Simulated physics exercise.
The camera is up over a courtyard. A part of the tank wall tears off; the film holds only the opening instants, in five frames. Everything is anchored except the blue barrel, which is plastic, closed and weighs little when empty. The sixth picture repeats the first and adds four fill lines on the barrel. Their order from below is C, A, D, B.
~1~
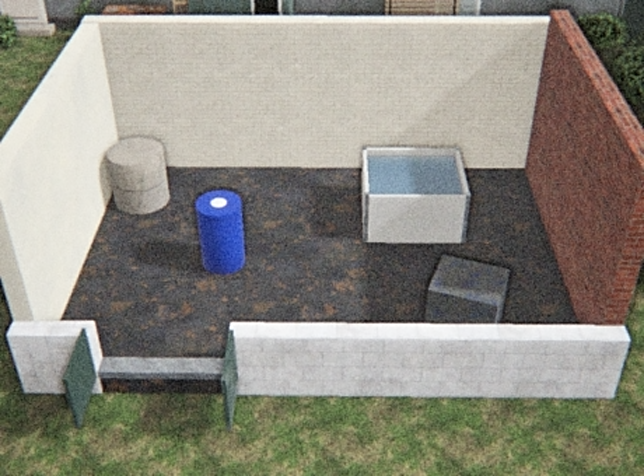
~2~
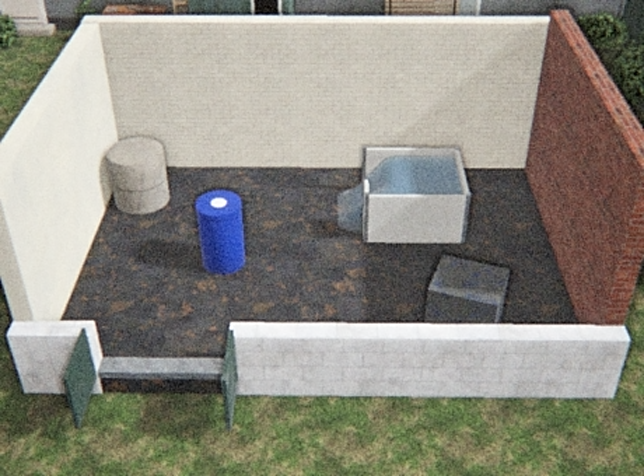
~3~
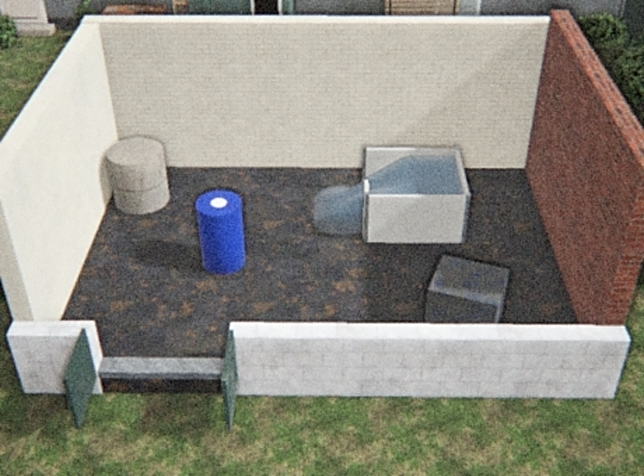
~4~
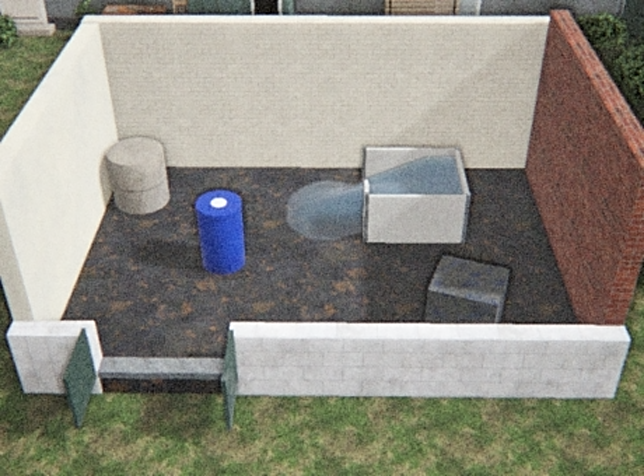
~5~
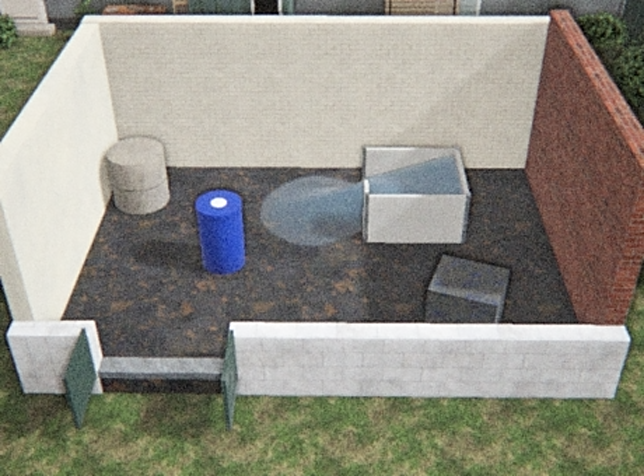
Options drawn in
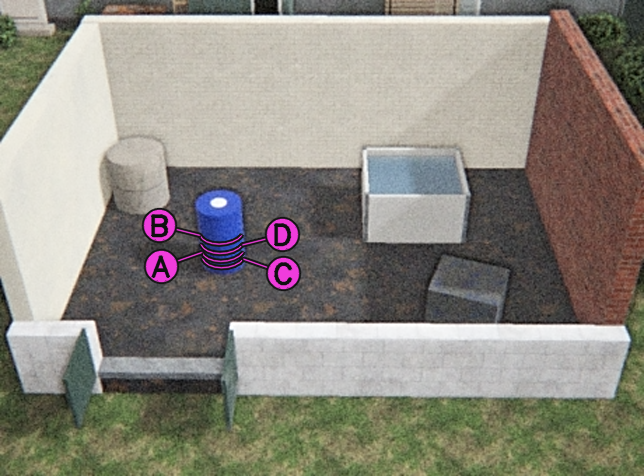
A walled courtyard held a blue barrel, a stone drum, a dark block and a full white tank, whose water poured out its left side and spread leftward over the ground in a widening pool.
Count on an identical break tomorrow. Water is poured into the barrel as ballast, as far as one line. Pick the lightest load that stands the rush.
C will do.
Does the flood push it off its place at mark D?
No.
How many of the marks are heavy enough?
All of them.
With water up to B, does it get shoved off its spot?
No, that is safe.
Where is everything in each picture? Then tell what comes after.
The first frame shows lid of the blue barrel at (219, 203); tank full, its middle at (414, 176); open gate at (163, 325).
In the second frame, 1 % of the ground wet, in view closest to the barrel at (351, 226).
In the third frame, 3 % of the ground wet, in view closest to the barrel at (319, 221).
In the fourth frame, 5 % of the ground wet, in view closest to the barrel at (305, 232).
The fifth frame shows lid of the blue barrel at (219, 203); 8 % of the ground wet, in view closest to the barrel at (286, 237).
On the marked copy, A at (220, 261); B at (219, 244); C at (221, 267); D at (220, 253); from the bottom up C, A, D, B.
With A, it does not move.
With B, it does not move.
With C, it does not move.
With D, it does not move.
